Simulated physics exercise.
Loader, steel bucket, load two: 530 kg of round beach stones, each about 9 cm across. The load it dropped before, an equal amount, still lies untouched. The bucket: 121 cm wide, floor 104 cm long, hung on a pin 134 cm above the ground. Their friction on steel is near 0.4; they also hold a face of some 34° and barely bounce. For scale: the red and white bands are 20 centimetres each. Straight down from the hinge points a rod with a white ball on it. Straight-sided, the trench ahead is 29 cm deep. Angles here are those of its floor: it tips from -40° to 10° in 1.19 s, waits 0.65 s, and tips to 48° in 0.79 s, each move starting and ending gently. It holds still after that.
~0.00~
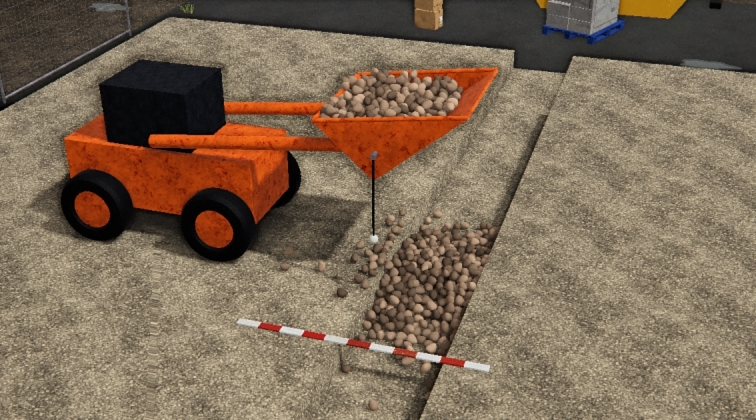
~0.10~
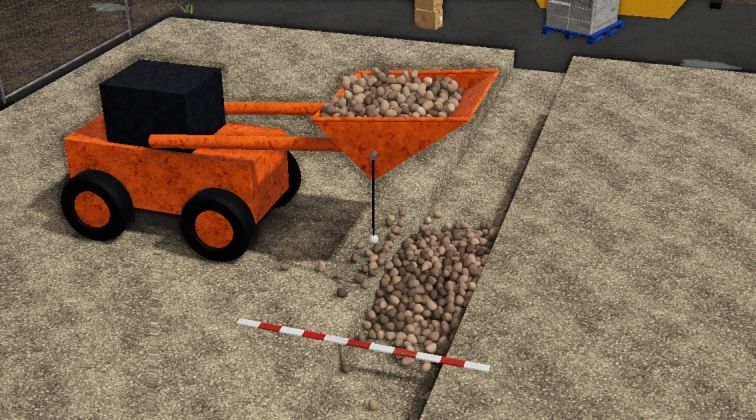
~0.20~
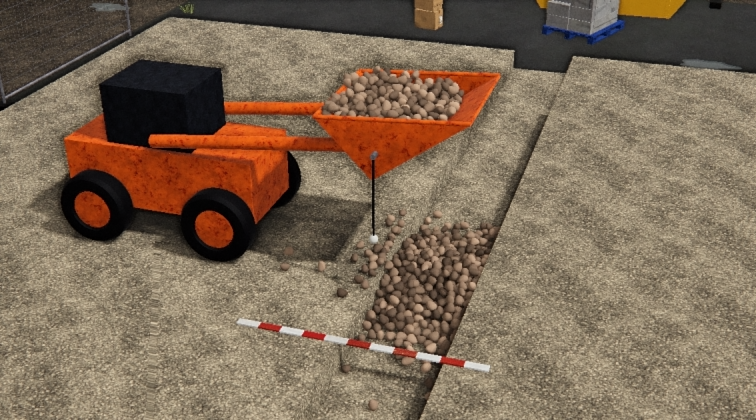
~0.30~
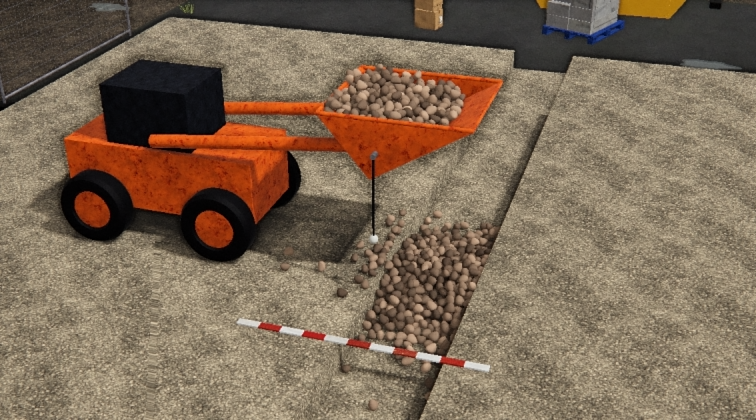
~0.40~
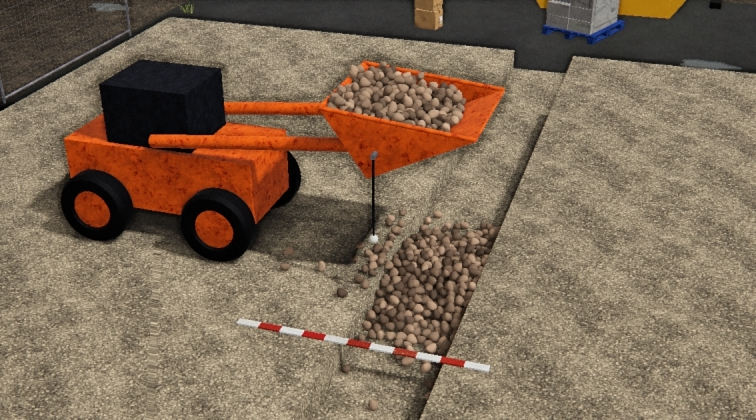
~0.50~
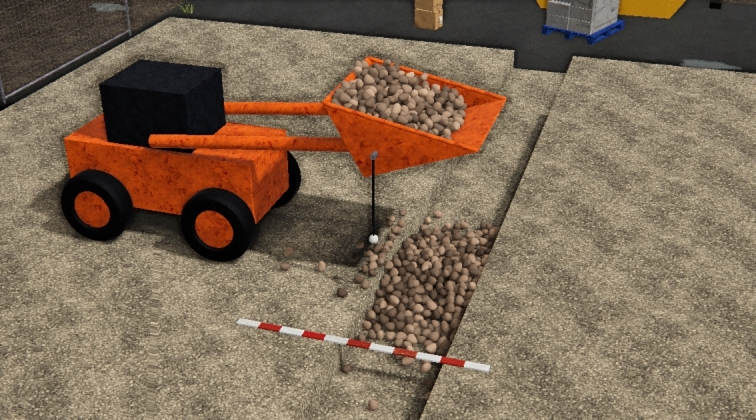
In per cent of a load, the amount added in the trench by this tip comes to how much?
It comes to roughly 44 per cent.
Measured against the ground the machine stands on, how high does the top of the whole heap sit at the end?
Height above ground: About 26 cm.
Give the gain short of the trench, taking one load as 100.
Around 0 in a hundred.
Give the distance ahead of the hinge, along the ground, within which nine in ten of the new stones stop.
About 150 cm.
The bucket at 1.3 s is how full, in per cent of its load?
It keeps some 100 percent of its load.
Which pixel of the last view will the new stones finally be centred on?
The centre sits about (493, 267).
After 0.9 s the floor is at 2°; in per cent of one load, 100 in the bucket, 5 short of the trench, 95 in the trench; the foremost stones are at (480, 281).
After 1.3 s the floor is at 10°; in per cent of one load, 100 in the bucket, 5 short of the trench, 95 in the trench; the foremost stones are at (480, 281).
After 3.1 s the floor is at 48°; in per cent of one load, 0 in the bucket, 5 short of the trench, 139 in the trench, 57 past the trench; the foremost stones are at (668, 310).
After 5.8 s the floor is at 48°; in per cent of one load, 0 in the bucket, 5 short of the trench, 139 in the trench, 56 past the trench; the foremost stones are at (677, 312). Net gain in the trench, 44.
